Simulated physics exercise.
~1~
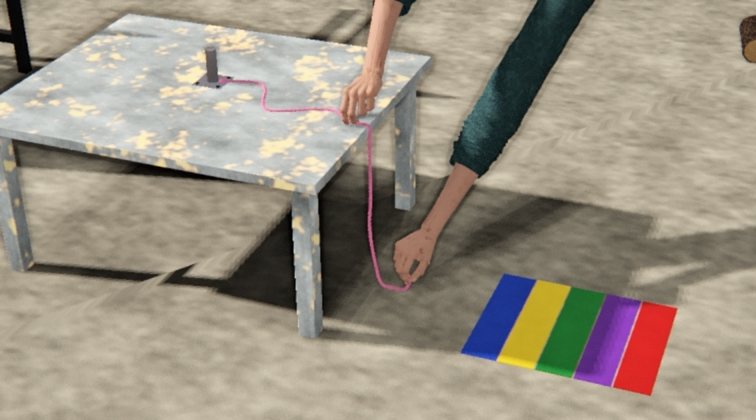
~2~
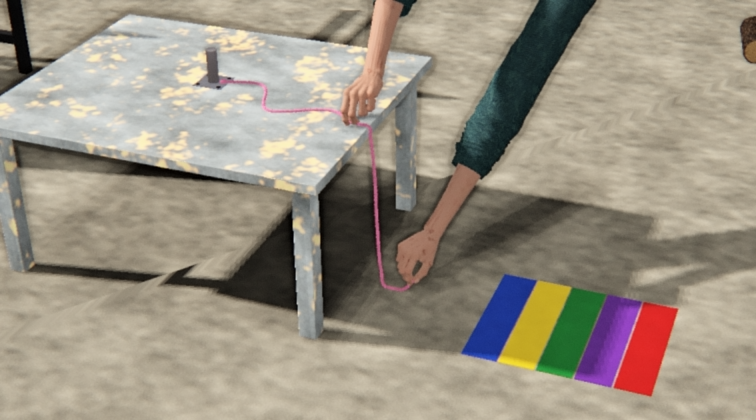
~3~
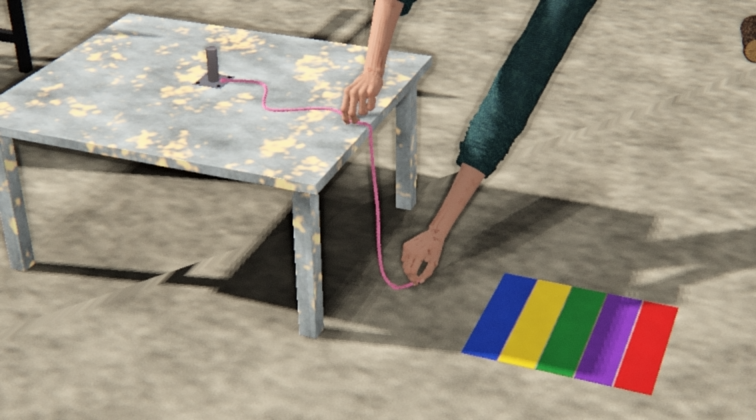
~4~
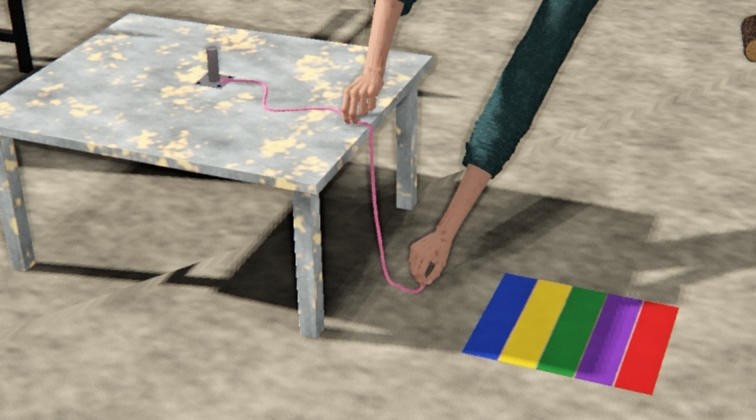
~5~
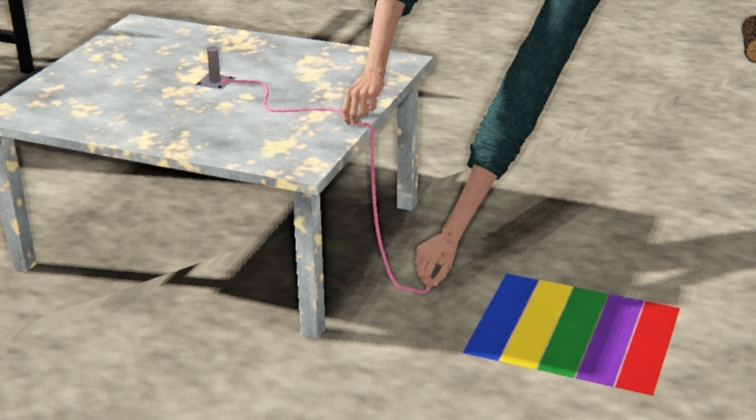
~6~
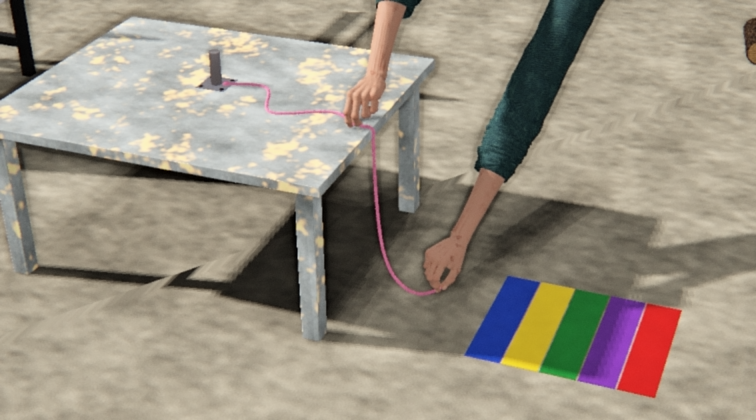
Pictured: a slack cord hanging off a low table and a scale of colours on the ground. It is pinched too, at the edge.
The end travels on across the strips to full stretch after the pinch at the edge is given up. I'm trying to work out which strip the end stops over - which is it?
It stops over the green one.
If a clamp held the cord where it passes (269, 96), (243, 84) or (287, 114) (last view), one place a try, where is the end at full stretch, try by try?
First (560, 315), next (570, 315), last (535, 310).
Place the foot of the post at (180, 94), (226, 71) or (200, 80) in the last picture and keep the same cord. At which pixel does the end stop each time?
It works out at around (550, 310), (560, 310) and (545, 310) for the three tries.
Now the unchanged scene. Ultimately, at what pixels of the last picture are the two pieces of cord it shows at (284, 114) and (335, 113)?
First: (320, 111). Second: (363, 123).
Soon after, end near (521, 304); over blue.
Then, end near (555, 311); over yellow.
At full stretch, end near (575, 316); over green. It halts on the green strip.
